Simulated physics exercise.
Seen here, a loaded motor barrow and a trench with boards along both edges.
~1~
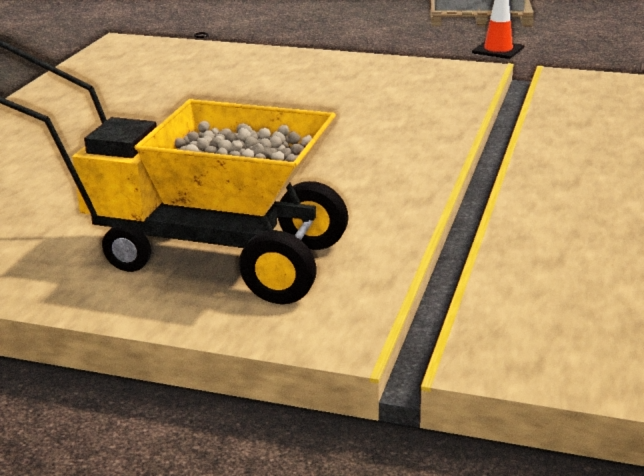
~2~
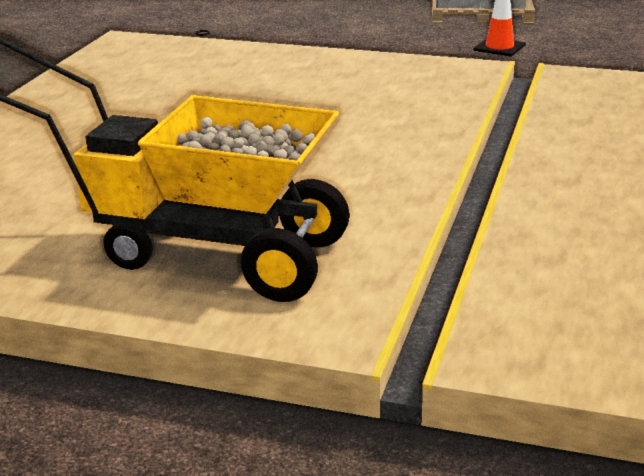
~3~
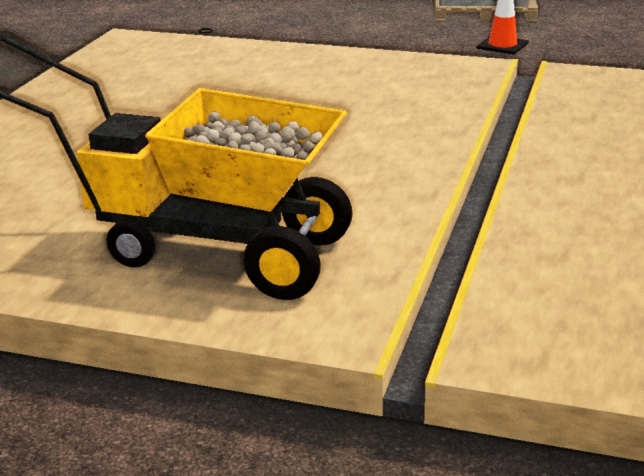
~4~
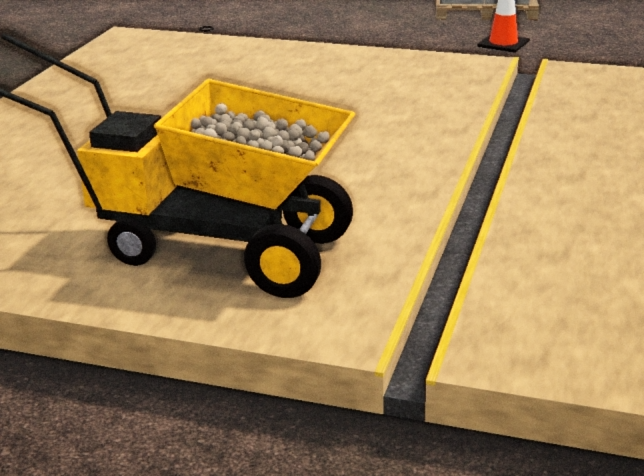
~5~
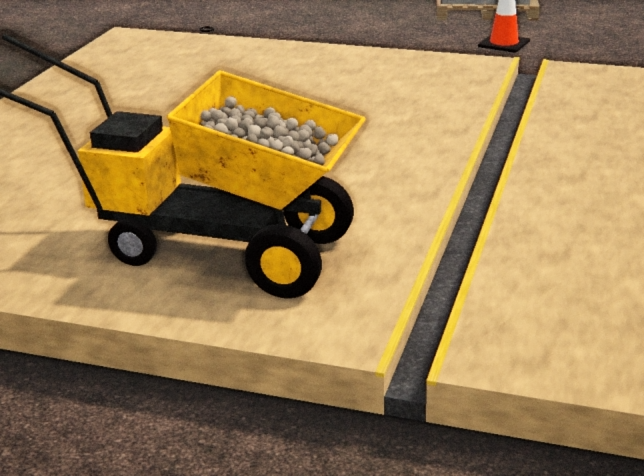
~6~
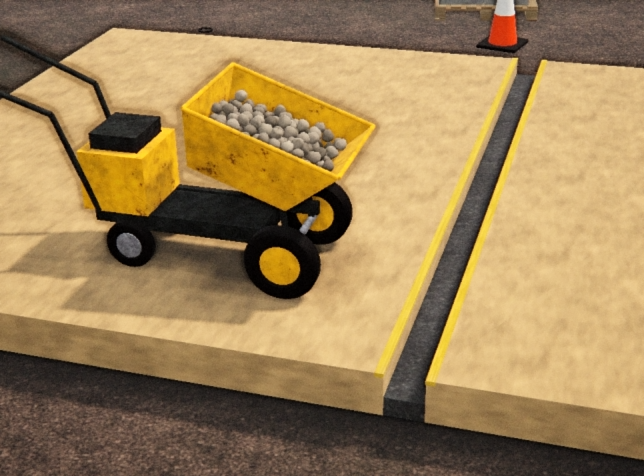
In the video, a yellow motor barrow loaded with rounded gray stones stands on a tan surface to the left of a narrow dark trench, and its skip gradually tilts forward to the right, its rear rising off the frame.
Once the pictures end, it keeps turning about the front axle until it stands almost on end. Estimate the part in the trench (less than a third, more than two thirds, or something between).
The trench takes from one third to two thirds.
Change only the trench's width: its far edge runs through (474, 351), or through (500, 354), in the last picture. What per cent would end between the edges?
The first gives 80 %, the second 90 %.
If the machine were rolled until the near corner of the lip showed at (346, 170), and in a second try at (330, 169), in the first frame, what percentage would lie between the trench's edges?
About 0 and 30 per cent.
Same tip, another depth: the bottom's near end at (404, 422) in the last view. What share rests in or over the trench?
Roughly 70 in a hundred.
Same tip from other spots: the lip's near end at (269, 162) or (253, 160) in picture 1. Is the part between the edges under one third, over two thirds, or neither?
In turn: The middle third; the middle third.
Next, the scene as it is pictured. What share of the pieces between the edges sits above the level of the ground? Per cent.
Some 40 per cent.
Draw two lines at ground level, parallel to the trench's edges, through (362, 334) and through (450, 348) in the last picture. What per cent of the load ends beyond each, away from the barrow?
The first gives 100 %, the second 30 %.
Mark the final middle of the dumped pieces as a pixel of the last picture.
Roughly at (446, 282).
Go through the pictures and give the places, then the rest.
In the first frame, lip of the skip (295, 165), level; top of the load (225, 147), river pebbles; first edge of the trench (389, 344); far edge (439, 351), the trench under half as wide as the skip, and about half as deep as wide.
In the second frame, lip of the skip (298, 163), level; top of the load (228, 144).
In the third frame, lip of the skip (306, 163), tipped barely; top of the load (235, 140).
In the fourth frame, lip of the skip (316, 165), tipped a little; top of the load (228, 138).
In the fifth frame, lip of the skip (327, 170), tipped a little; top of the load (238, 133).
In the sixth frame, lip of the skip (338, 178), tipped clearly; top of the load (235, 132); first edge of the trench (394, 338); far edge (443, 346).
Just after the last frame, skip tipped steeply; every one in the skip.
A moment on, skip tipped right over; roughly two thirds in the skip; just a few short of the trench; roughly a quarter in or heaped over the trench; about a tenth beyond it; just a few falling.
Further on, skip tipped right over; about a tenth in the skip; about a tenth short of the trench; roughly half in or heaped over the trench; roughly a quarter beyond it.
When it is over, skip tipped right over; just a few in the skip; about a tenth short of the trench; roughly two thirds in or heaped over the trench; roughly a third beyond it.
